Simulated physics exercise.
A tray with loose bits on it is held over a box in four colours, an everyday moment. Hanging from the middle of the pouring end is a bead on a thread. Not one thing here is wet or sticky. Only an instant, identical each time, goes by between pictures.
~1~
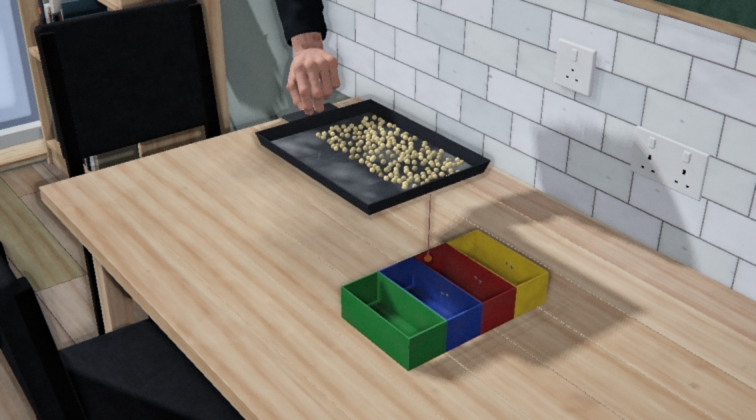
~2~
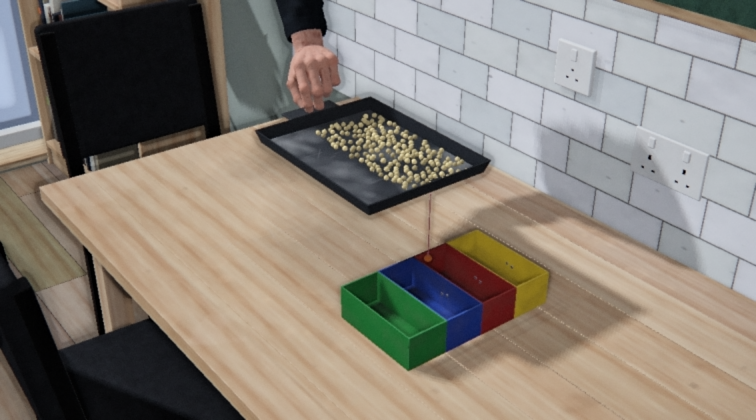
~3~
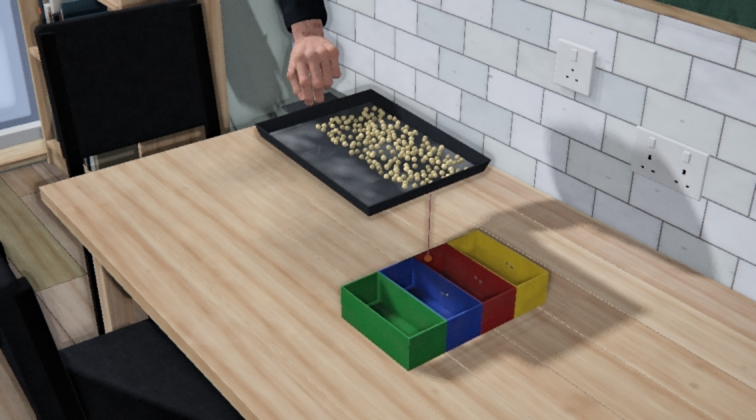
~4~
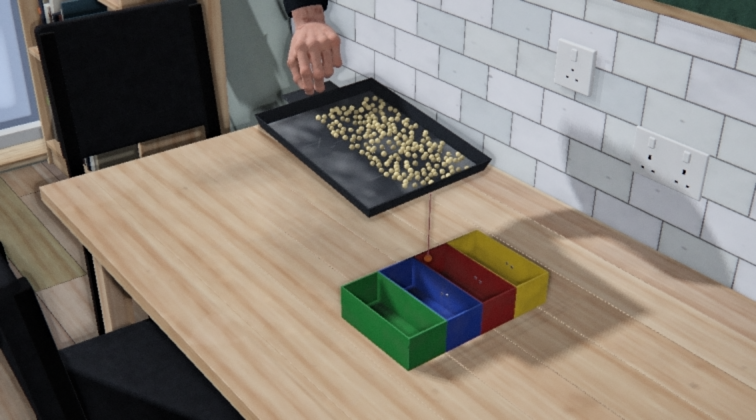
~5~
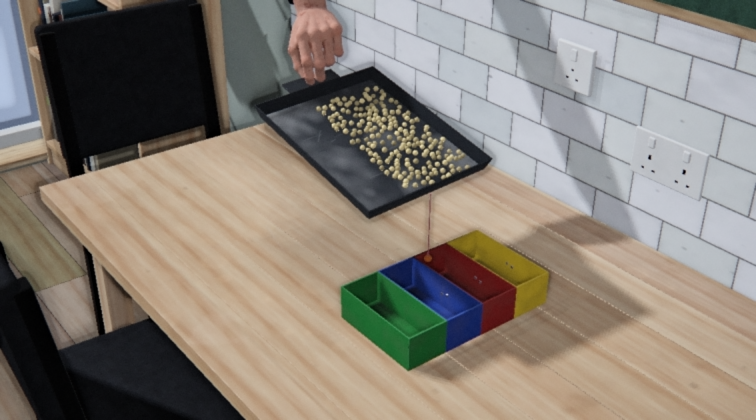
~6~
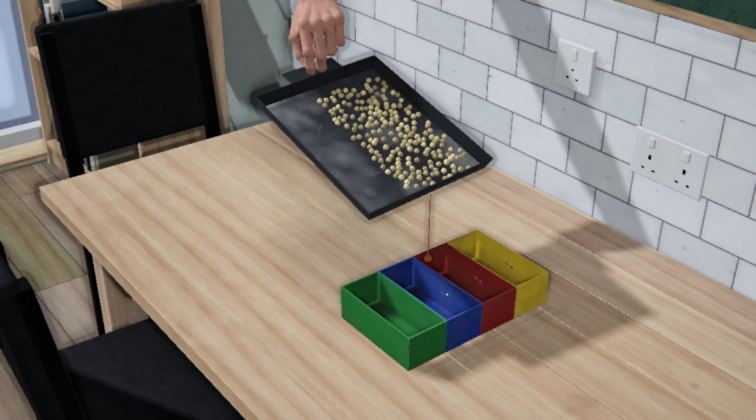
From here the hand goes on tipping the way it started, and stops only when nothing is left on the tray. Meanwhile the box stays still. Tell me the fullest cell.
It is the green one.
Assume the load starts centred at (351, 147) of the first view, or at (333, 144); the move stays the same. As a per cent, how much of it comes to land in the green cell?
Respectively 70 and 70 in a hundred.
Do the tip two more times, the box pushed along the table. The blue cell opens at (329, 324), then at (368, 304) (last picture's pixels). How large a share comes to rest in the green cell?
You'd get 0 in a hundred first and 0 in a hundred after that.
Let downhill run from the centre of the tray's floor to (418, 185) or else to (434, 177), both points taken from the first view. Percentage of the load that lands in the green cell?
Close to 0 percent first and close to 0 percent second.
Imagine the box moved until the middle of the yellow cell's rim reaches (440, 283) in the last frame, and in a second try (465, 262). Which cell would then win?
For the first spot I'd say the cell in red, and for the second spot blue.
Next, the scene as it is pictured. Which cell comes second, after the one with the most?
The blue one.
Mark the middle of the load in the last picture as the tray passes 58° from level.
Look around (410, 196) in the last picture.
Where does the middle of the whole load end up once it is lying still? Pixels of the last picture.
Centre at rest, last view: Approx. (408, 327).
Just after the last frame, tray tipped steeply; the larger part on the tray; just a few in the green cell; just a few in the blue cell; about a tenth falling or outside the box.
A moment on, tray tipped right over; roughly a third on the tray; roughly a quarter in the green cell; about a tenth in the blue cell; just a few in the red cell; roughly a third falling or outside the box.
Further on, tray tipped past a quarter turn; roughly half in the green cell; roughly a third in the blue cell; about a tenth in the red cell; about a tenth falling or outside the box.
When it is over, tray tipped past a quarter turn; roughly half in the green cell; roughly a third in the blue cell; about a tenth in the red cell; not one in the yellow cell; about a tenth outside the box.
